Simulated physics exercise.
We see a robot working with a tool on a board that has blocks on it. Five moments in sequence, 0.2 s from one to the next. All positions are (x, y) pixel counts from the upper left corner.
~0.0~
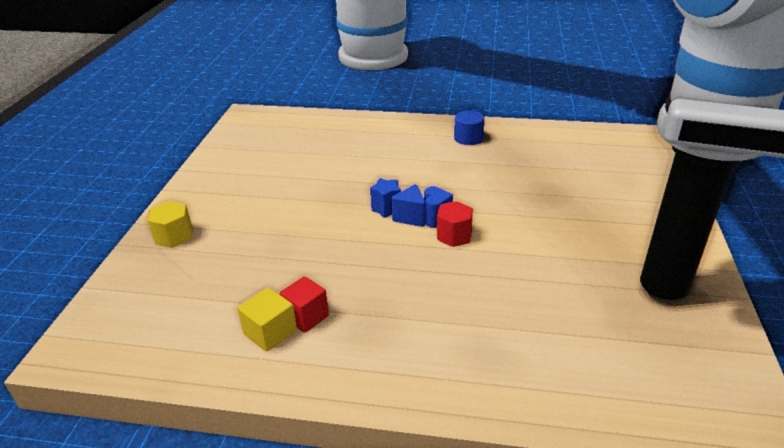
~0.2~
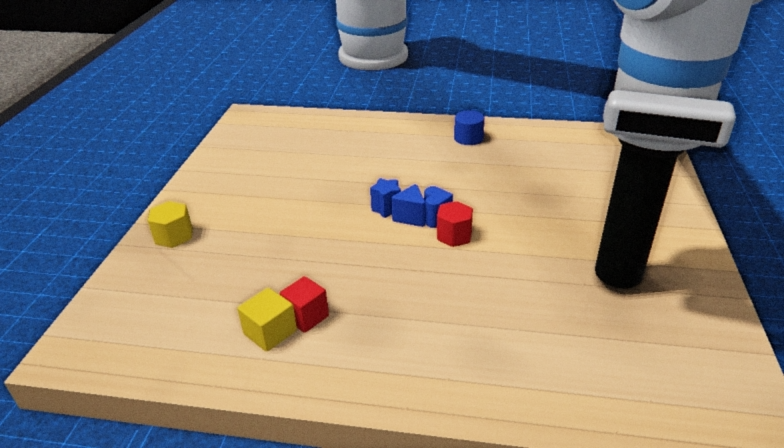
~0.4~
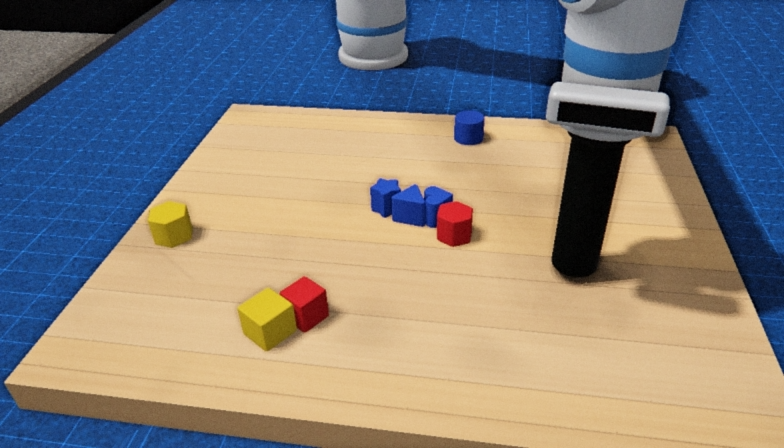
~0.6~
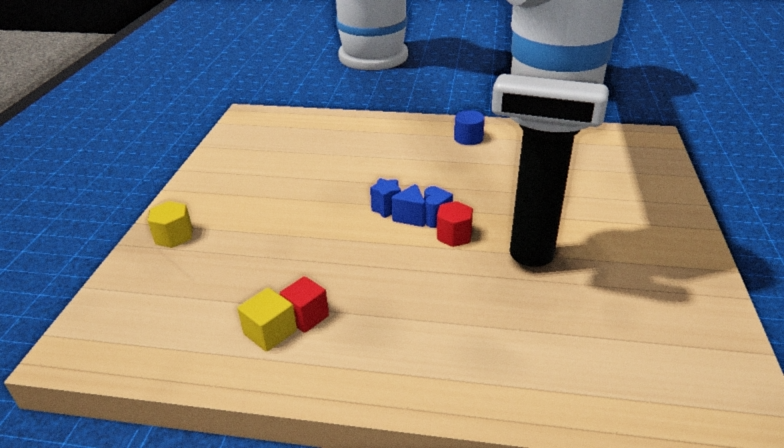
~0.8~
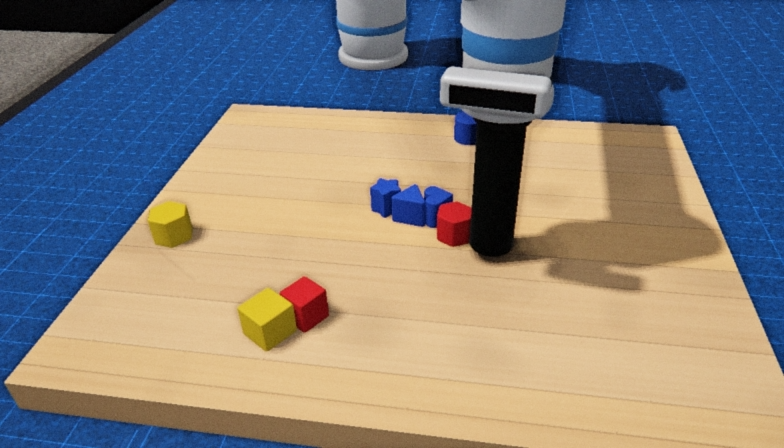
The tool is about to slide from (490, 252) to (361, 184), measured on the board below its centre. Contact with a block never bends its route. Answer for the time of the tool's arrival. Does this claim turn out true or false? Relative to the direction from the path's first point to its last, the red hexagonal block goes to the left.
Answer: True.
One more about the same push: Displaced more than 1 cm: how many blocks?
Expect three or more.
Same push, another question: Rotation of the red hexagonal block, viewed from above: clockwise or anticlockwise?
Prediction: Counterclockwise.
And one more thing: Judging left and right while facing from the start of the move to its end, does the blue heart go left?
The answer is no.
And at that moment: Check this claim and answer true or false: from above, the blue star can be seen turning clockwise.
That claim is true.
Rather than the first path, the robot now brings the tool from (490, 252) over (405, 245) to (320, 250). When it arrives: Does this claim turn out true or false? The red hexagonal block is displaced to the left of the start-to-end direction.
That is false.
The first path, step by step. One third of the way, tool (442, 219); blue star (364, 176); blue triangular block (380, 187), turned 25° clockwise; blue heart (419, 179), turned 65° clockwise; red hexagonal block (407, 193), turned 25° anticlockwise.
Two thirds of the way, tool (398, 196); blue star (345, 169), turned 85° clockwise; blue triangular block (336, 189); blue heart (409, 165), turned 70° clockwise; red hexagonal block (362, 183), turned 80° anticlockwise.
At the end, tool (360, 176); blue star (330, 167), turned 135° clockwise; blue triangular block (324, 192), turned 25° anticlockwise; blue heart (409, 162), turned 85° clockwise; red hexagonal block (346, 181), turned 110° anticlockwise.
